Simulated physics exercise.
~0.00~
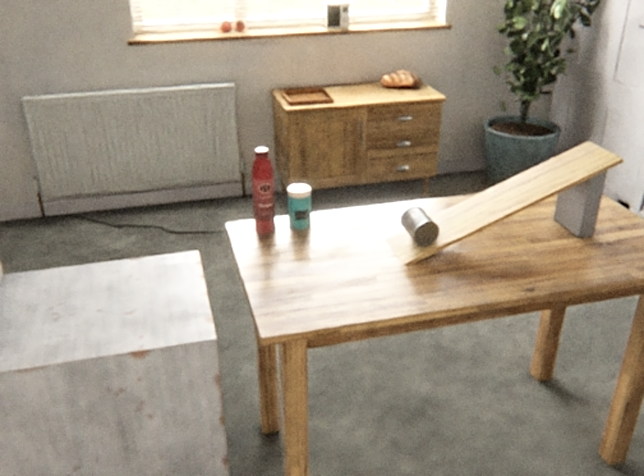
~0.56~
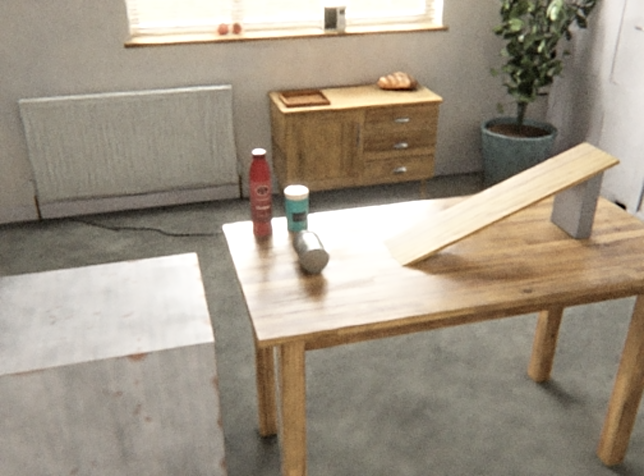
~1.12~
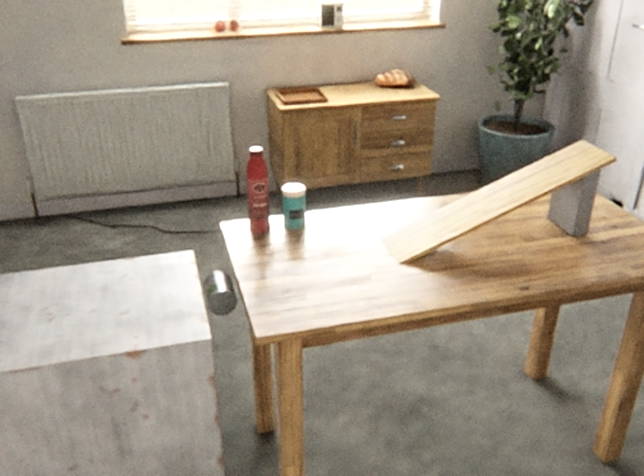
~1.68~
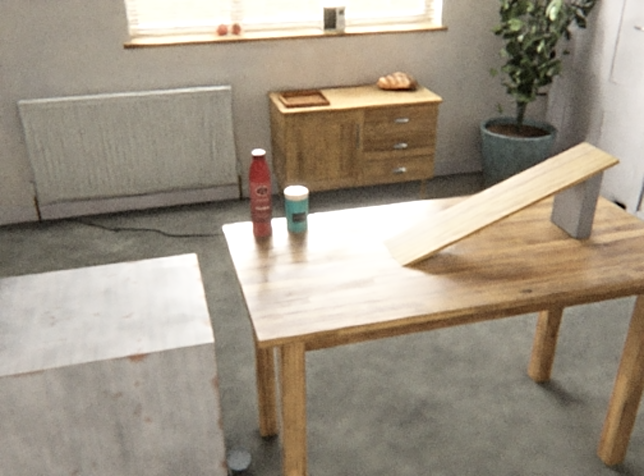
In this clip, a grey tin on its side rolls left from the foot of a wooden ramp across a table, past a red bottle and a turquoise jar that stay standing, then leaves the edge and drops into the gap before a lower pale top, ending down near the floor.
